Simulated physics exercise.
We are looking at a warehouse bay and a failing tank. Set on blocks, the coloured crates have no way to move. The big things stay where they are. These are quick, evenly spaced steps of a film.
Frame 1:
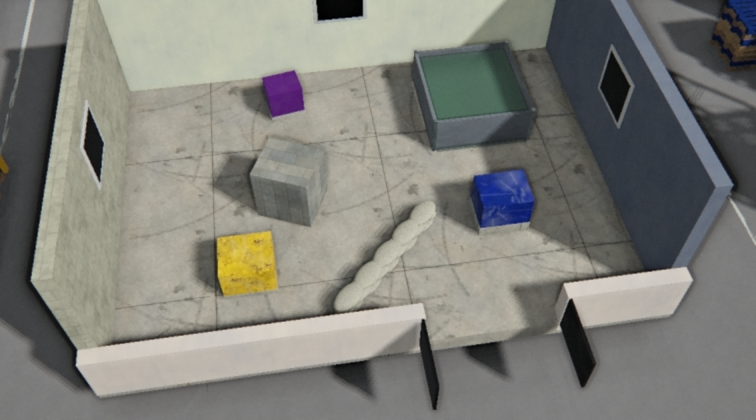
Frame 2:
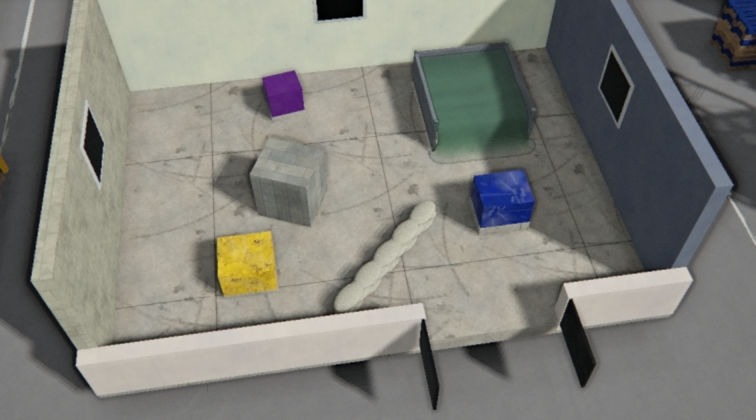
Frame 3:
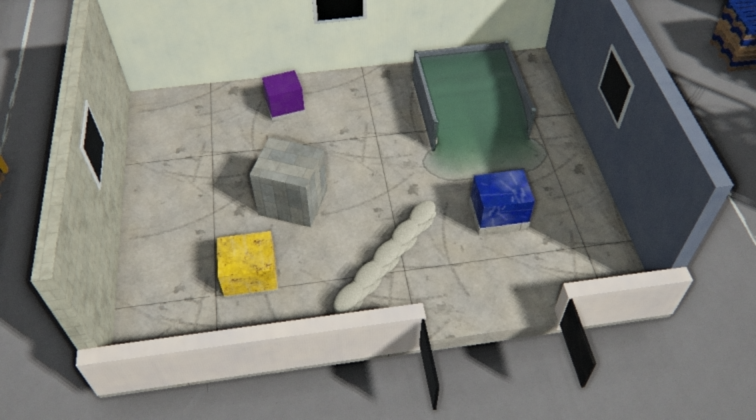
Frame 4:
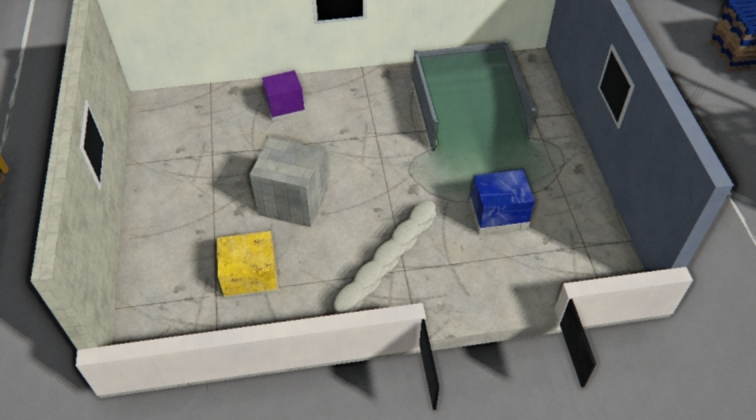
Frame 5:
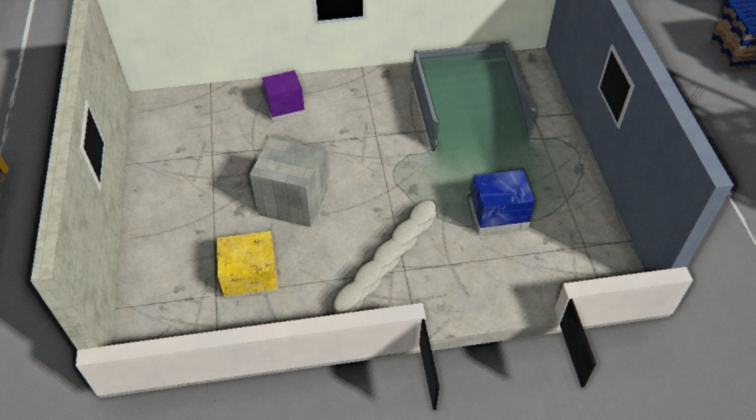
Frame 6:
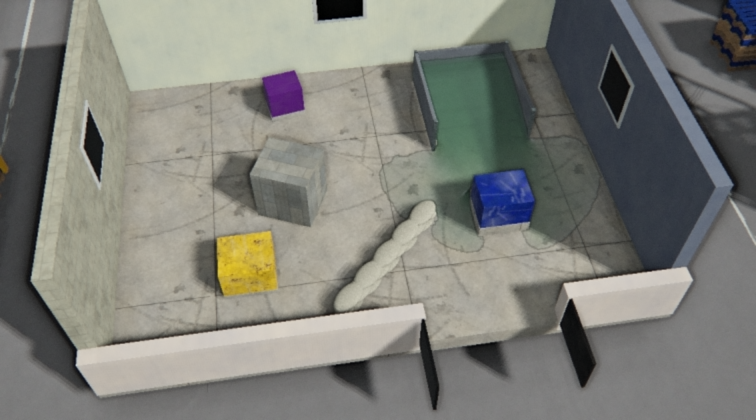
In the video, the front of a grey tank of green water opens in a walled bay, and the water pours out and spreads in a thin sheet across the floor, around the blue crate and toward the pale twisted barrier.
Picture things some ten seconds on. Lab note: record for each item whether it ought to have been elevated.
Result - yellow crate: Wetted, should be elevated; blue crate: Wetted, should be elevated; purple crate: Dry, no change needed.
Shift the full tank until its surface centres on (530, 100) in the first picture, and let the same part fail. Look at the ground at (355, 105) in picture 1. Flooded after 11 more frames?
Answer: Dry.
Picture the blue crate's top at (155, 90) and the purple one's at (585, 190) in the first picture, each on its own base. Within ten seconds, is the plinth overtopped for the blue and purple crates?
Then: The blue crate remains dry, the purple crate takes water.
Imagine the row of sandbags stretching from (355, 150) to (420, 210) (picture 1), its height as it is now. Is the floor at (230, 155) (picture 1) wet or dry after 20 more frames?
Outcome for that point - bone dry.
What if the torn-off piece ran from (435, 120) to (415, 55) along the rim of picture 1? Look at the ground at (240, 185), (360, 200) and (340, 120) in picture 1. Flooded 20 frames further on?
Place one: Reached by the flood. Place two: Reached by the flood. Place three: Reached by the flood.
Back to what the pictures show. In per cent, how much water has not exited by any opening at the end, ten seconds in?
My figure: Some 78 per cent.
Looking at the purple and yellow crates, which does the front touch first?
That would be the crate marked yellow.
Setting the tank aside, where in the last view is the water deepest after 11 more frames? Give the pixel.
About at (642, 297).
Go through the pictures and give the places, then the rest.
Still water in the tank at (472, 84), in the first frame.
Water pours out at (482, 134) and has run to (531, 141), in the second frame.
Water pours out at (481, 136) and has run to (540, 155), in the third frame.
The front is at (435, 192), out from the gap at (481, 137), in the fourth frame.
Water pours out at (481, 137) and has run to (544, 212), in the fifth frame.
Water pours out at (481, 137) and has run to (551, 241), in the sixth frame.
A moment on, water covers 25 % of the floor; the yellow crate not reached, the blue crate water round its plinth, the purple crate not reached.
Next, water covers 35 % of the floor; the yellow crate water round its plinth, the blue crate water round its plinth, the purple crate not reached.
Then, water covers 50 % of the floor; the yellow crate water round its plinth, the blue crate water round its plinth, the purple crate water round its plinth.
Later, water covers 65 % of the floor; the yellow crate water round its plinth, the blue crate water round its plinth, the purple crate water round its plinth.
In the end, water covers 90 % of the floor; the yellow crate was topped, the blue crate was topped, the purple crate stayed above the water.
